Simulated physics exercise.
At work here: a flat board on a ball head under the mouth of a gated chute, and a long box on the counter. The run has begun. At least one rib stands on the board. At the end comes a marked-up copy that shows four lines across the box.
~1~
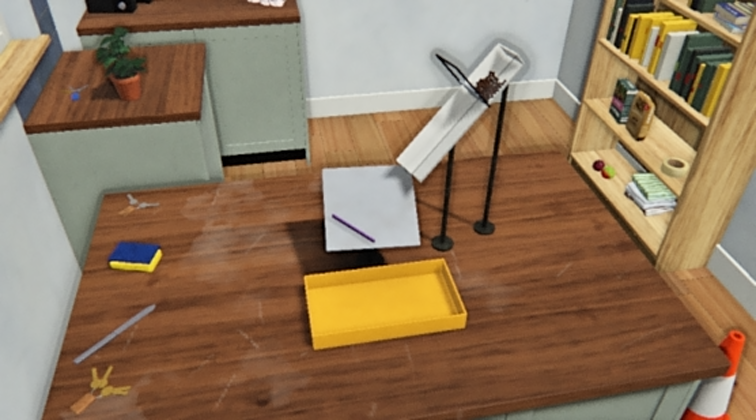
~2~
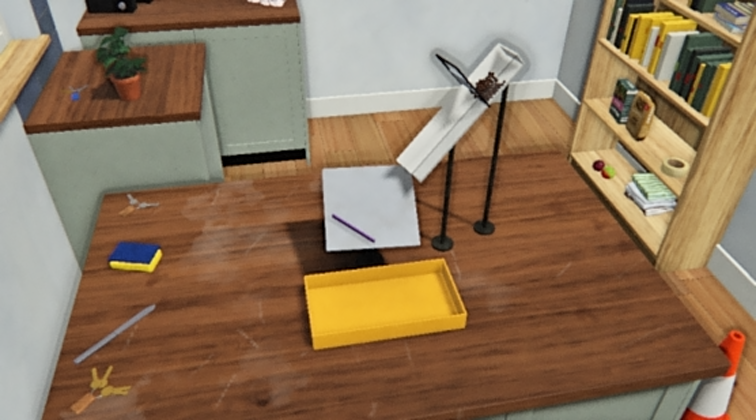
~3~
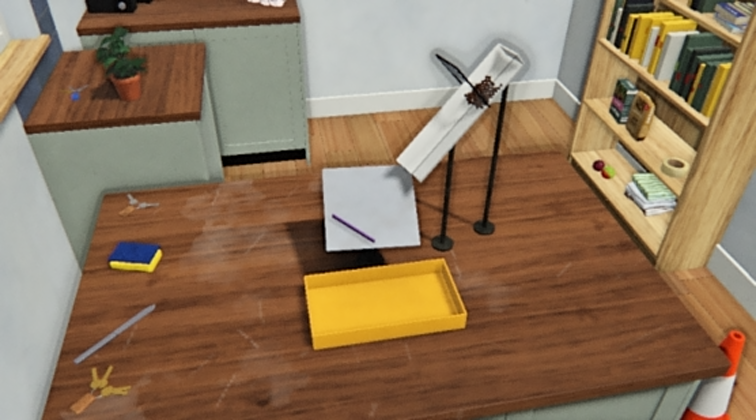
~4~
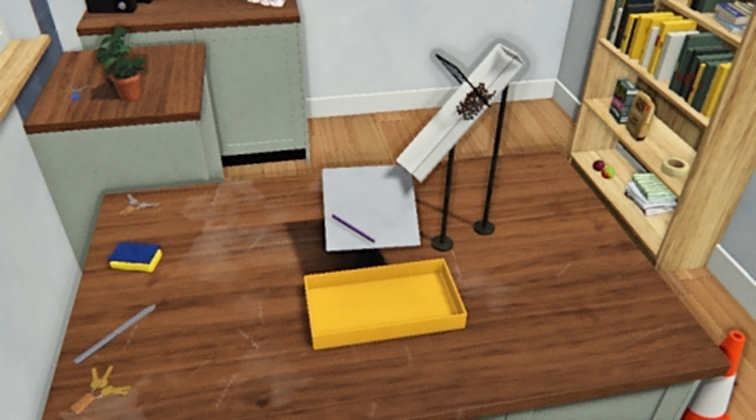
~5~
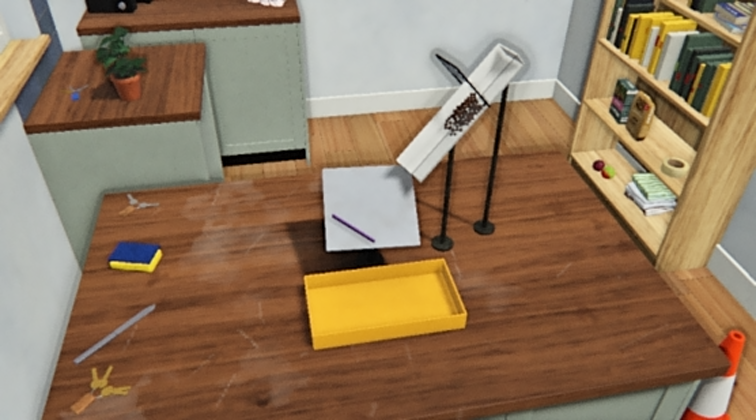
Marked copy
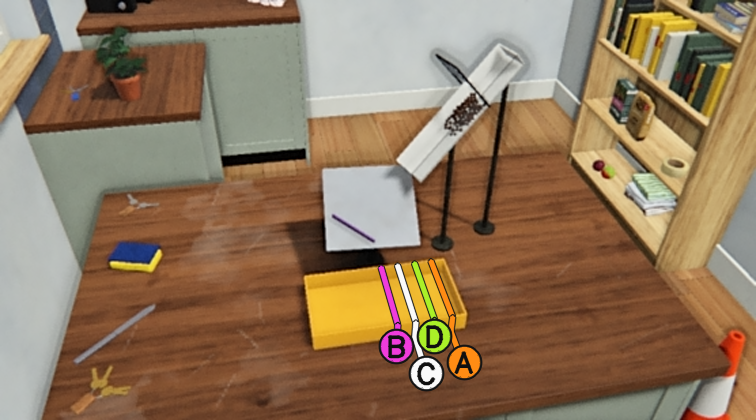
A raised white chute's gate opens, and small dark berries slide partway down it.
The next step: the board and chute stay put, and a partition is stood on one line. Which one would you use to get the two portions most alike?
The answer is line B.
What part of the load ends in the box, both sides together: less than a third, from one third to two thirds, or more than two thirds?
It is more than two thirds.
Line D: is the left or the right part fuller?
The left side.
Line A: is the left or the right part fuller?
More lands on the left.
On the marked copy, line A crosses the front rim at (452, 316); line B crosses the front rim at (397, 324); line C crosses the front rim at (415, 321); line D crosses the front rim at (434, 319).
With A, of what is caught, every piece on the left of the divider, not one piece on the right.
With B, of what is caught, roughly a third on the left of the divider, roughly two thirds on the right.
With C, of what is caught, almost all on the left of the divider, just a few on the right.
With D, of what is caught, every piece on the left of the divider, not one piece on the right.
